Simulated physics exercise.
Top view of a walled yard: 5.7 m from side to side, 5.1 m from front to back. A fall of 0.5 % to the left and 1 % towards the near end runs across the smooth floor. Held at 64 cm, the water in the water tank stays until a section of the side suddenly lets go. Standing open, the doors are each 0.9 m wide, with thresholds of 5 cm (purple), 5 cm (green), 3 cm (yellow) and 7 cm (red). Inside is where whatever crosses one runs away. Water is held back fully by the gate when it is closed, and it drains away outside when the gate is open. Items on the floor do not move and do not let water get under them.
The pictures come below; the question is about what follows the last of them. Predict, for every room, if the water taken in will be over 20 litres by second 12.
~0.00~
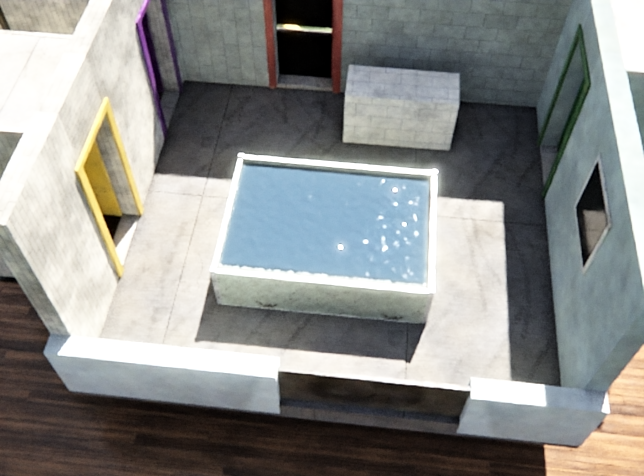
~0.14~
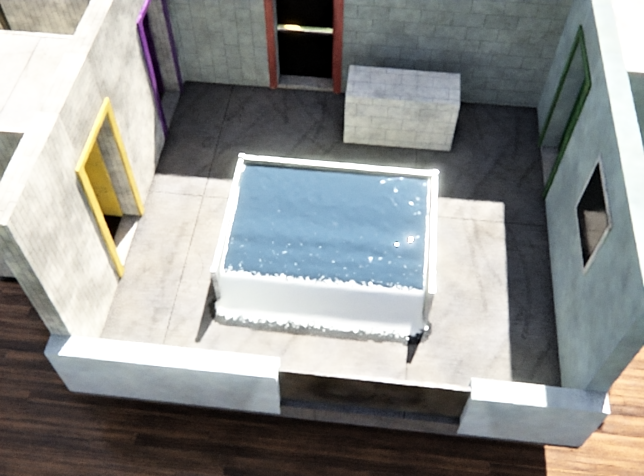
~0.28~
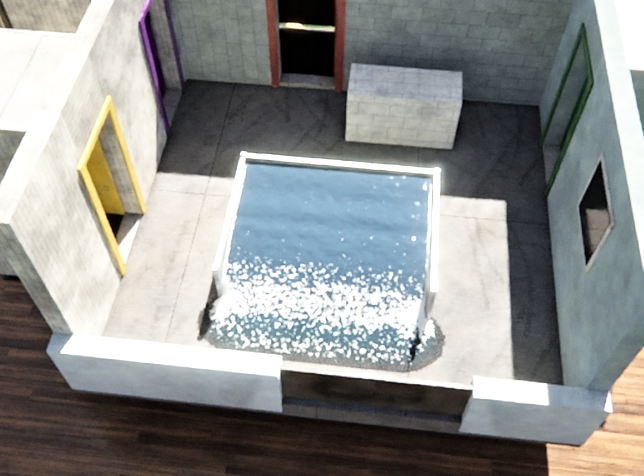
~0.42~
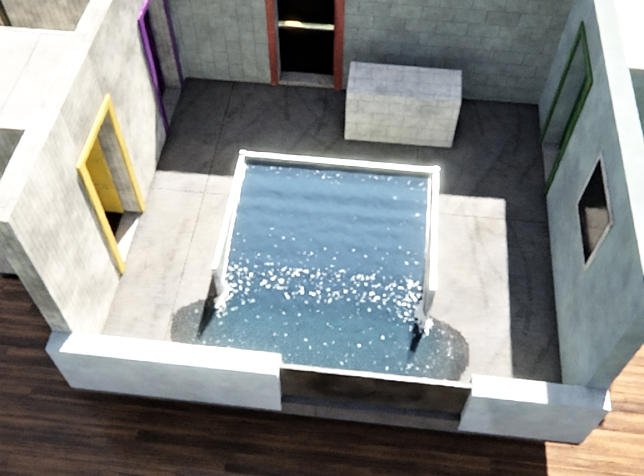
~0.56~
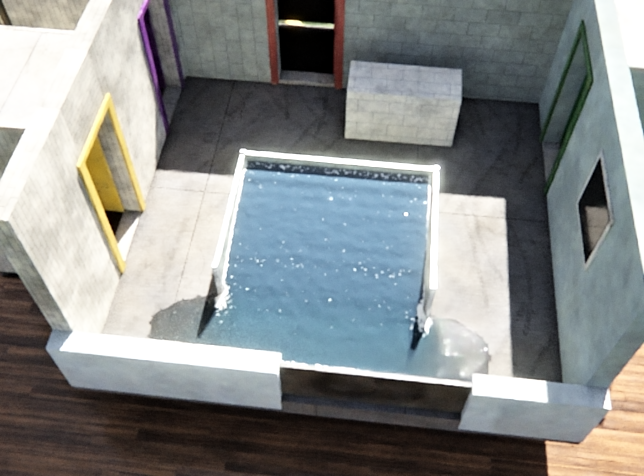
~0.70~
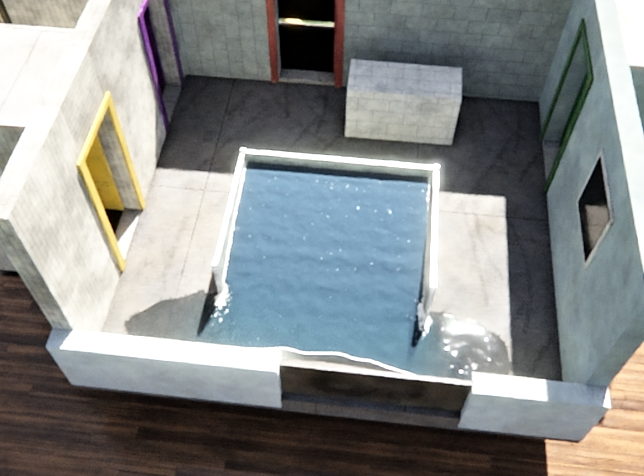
In the end at the purple door the amount will overshoot the limit. At the green door the amount will overshoot the limit. At the yellow door the amount will overshoot the limit. At the red door the amount will overshoot the limit.
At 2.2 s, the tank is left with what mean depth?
20 cm.
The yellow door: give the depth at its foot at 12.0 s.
It averages close to 10.5 centimetres.
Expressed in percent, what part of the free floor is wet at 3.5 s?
Wet share: Near 85 percent.
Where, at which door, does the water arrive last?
The red one.
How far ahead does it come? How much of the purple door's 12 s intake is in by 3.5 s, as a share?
Some 0 in a hundred.
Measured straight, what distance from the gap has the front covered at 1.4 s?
About 3.0 m out.
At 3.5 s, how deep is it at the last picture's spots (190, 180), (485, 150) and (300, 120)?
Roughly 5, 4 and 2 cm, in turn.
After 1.4 s water covers 25 % of the floor and is deepest (52 cm) near (299, 382); purple door not reached, green door not reached, yellow door not reached, red door not reached.
After 2.2 s water covers 40 % of the floor and is deepest (48 cm) near (108, 361); purple door not reached, green door not reached, yellow door 11 cm at the sill, 1 L in, red door not reached.
After 3.5 s water covers 85 % of the floor and is deepest (26 cm) near (94, 360); purple door 4 cm at the sill, 0 L in, green door 5 cm at the sill, 0 L in, yellow door 10 cm at the sill, 42 L in, red door not reached.
After 7.0 s water covers 100 % of the floor and is deepest (17 cm) near (168, 133); purple door 14 cm at the sill, 64 L in, green door 12 cm at the sill, 21 L in, yellow door 7 cm at the sill, 94 L in, red door 11 cm at the sill, 25 L in.
After 12.0 s water covers 100 % of the floor and is deepest (16 cm) near (498, 403); purple door 10 cm at the sill, 169 L in, green door 8 cm at the sill, 89 L in, yellow door 11 cm at the sill, 176 L in, red door 10 cm at the sill, 54 L in.
